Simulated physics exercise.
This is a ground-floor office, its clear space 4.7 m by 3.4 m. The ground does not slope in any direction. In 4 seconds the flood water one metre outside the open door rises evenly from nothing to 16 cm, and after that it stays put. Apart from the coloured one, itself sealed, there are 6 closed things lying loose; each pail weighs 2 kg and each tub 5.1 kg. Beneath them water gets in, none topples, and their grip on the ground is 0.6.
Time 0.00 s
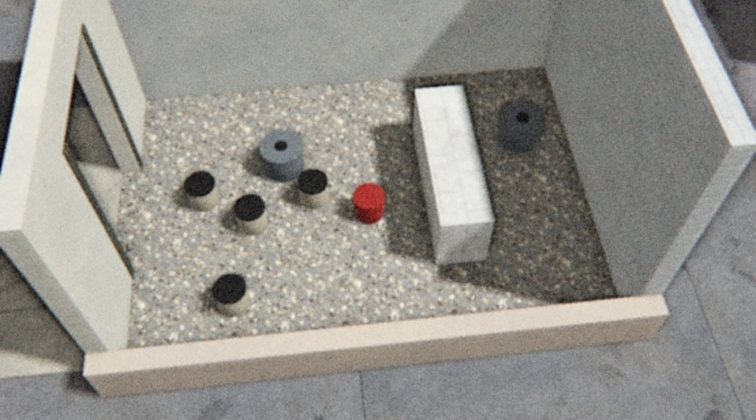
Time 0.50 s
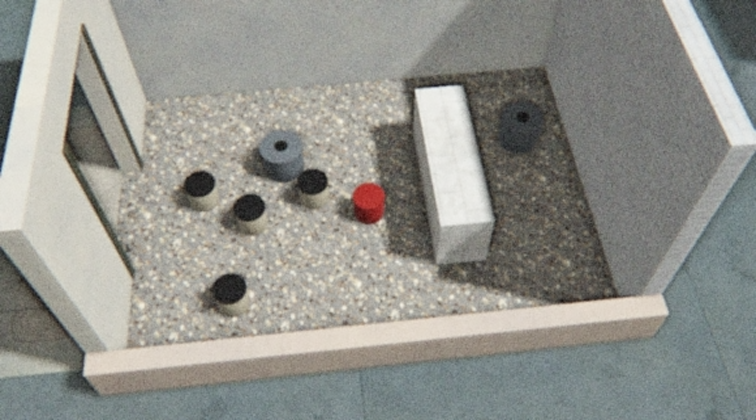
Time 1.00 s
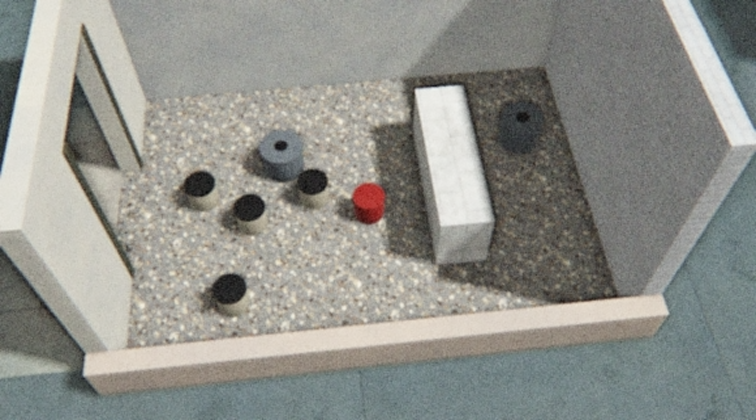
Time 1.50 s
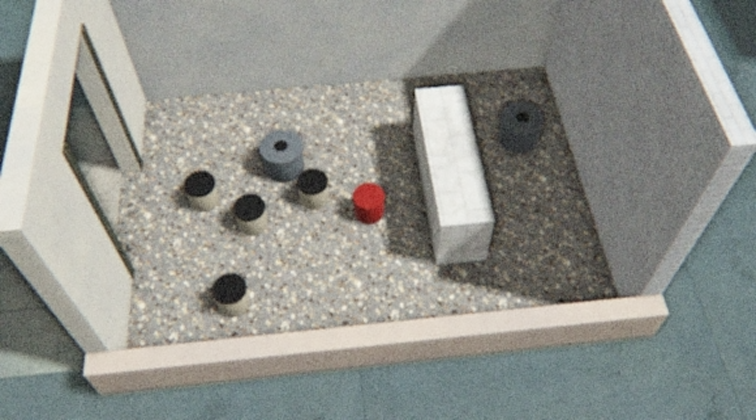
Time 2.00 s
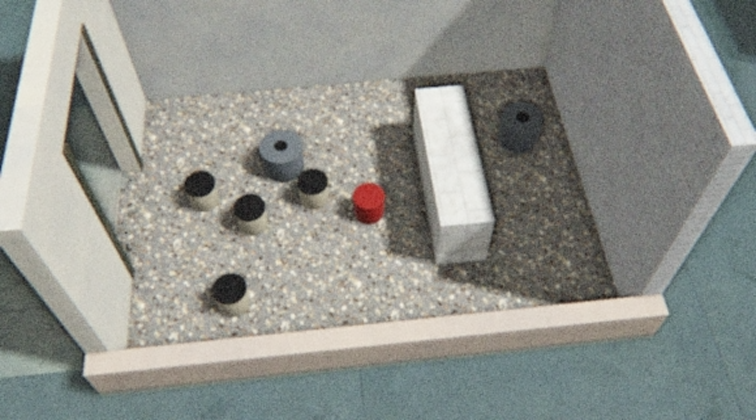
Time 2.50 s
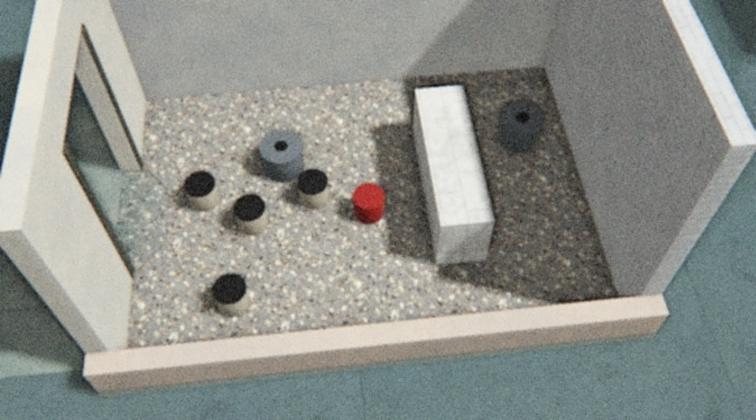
Bluish water spreads over the ground outside a small room while the objects inside stay still.
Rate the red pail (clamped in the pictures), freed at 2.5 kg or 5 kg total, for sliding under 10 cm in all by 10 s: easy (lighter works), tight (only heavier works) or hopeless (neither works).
Hopeless.
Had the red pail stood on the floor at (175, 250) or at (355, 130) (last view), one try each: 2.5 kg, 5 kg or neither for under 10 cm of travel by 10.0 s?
The first try gives failure with both; the second gives failure with both.
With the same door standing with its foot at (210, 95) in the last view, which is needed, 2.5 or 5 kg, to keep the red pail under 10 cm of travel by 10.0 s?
Okay, so only the heavy mass does.
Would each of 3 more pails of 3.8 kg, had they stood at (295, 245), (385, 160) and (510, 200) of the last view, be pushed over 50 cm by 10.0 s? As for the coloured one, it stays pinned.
In that order: Beyond it, beyond it, within it.
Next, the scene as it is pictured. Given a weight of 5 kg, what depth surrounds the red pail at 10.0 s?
Depth: Approx. 5 cm.
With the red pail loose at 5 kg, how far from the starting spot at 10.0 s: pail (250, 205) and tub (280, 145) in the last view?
First 350 cm, then 300 cm.
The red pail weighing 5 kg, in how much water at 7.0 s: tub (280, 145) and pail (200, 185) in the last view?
I'd put it at 6 cm and 8 cm respectively.
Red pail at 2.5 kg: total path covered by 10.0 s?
Roughly 200 cm.
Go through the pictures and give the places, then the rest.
The red pail at (369, 196) rests on the ground; 0.0 m2 under water; 0 of 7 have shifted, in the first picture.
The red pail at (369, 196), on the bottom; 0.0 m2 under water; 0 of 7 have shifted, in the second picture.
The red pail at (369, 196), on the bottom; water covers 0.0 m2; 0 of 7 have shifted, in the third picture.
The red pail at (369, 196), on the bottom; water covers 0.0 m2; 0 of 7 have shifted, in the fourth picture.
The red pail at (369, 196) rests on the ground; 0.0 m2 under water; 0 of 7 have shifted, in the fifth picture.
The red pail at (369, 196) rests on the ground; water covers 0.3 m2; 0 of 7 have shifted, in the sixth picture.
After 3.5 s the red pail would be 0 cm from its start with 2.5 kg and 0 cm from its start with 5 kg; 0 cm of water round it then.
After 4.5 s the red pail would be 0 cm from its start with 2.5 kg and 0 cm from its start with 5 kg; 0 cm of water round it then.
After 7.0 s the red pail would be 27 cm from its start with 2.5 kg and 27 cm from its start with 5 kg; 7 cm of water round it then.
After 10.0 s the red pail would be 140 cm from its start with 2.5 kg and 146 cm from its start with 5 kg; 5 cm of water round it then.
